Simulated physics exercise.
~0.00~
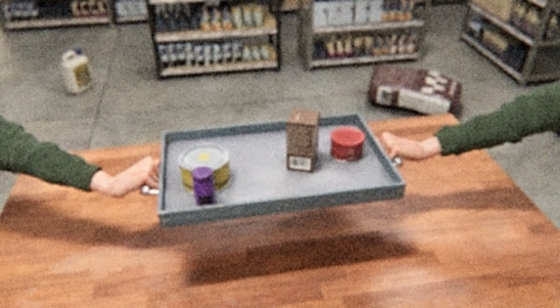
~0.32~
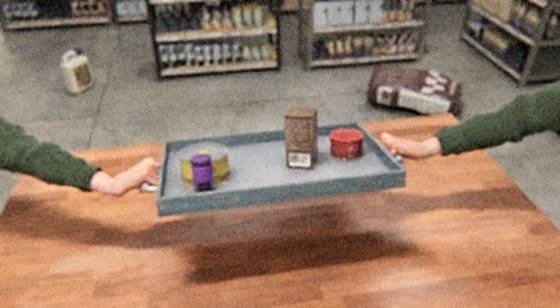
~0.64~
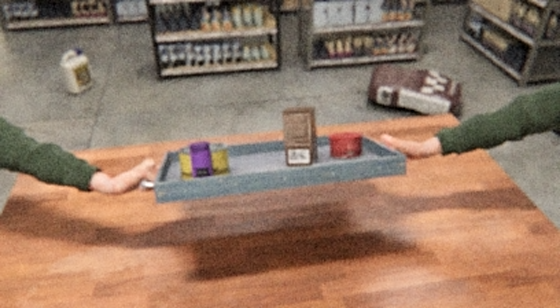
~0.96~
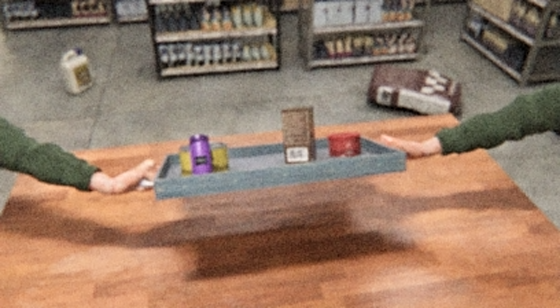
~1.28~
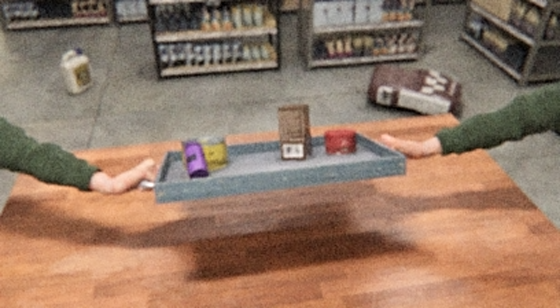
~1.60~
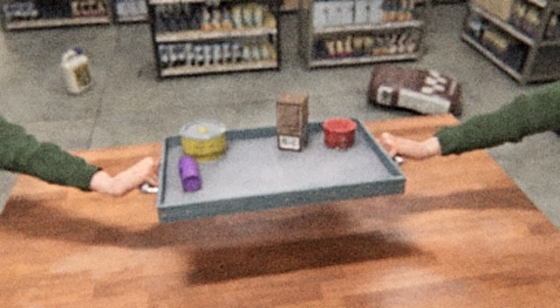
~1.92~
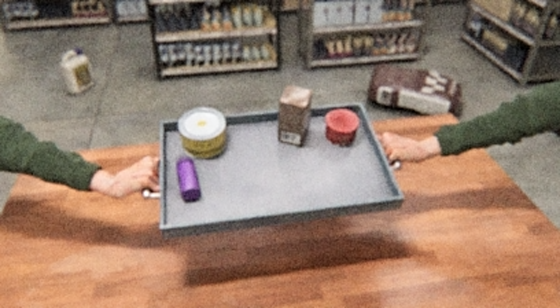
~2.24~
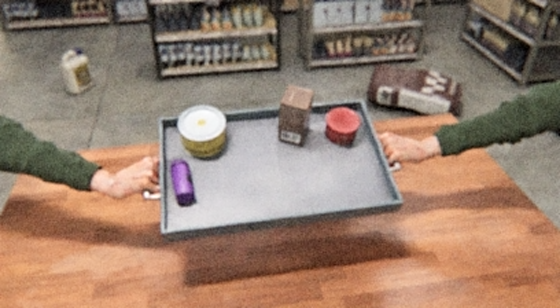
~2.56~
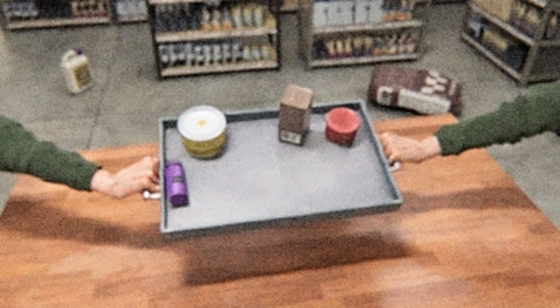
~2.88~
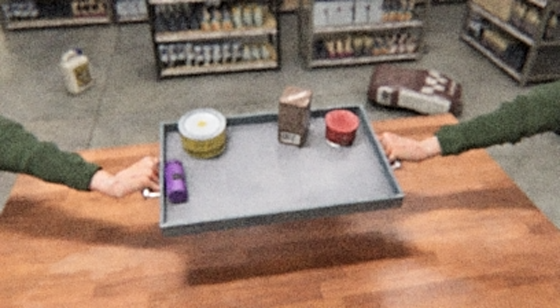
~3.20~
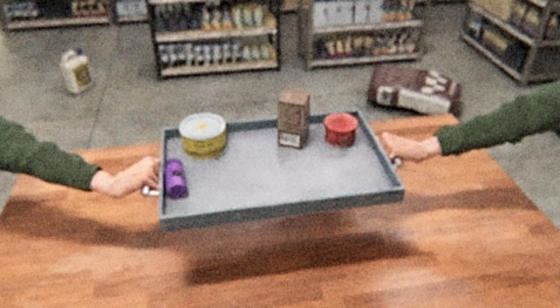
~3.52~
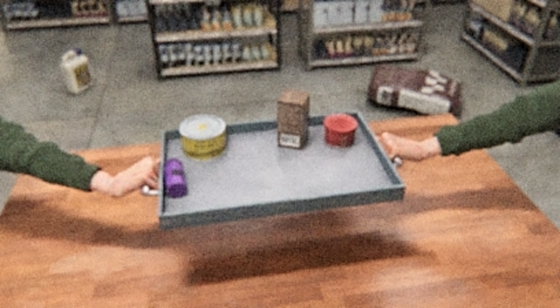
In a shop, hands tilting a tray back and forth, a purple container toppling and sliding left, the tray ending nearly level.
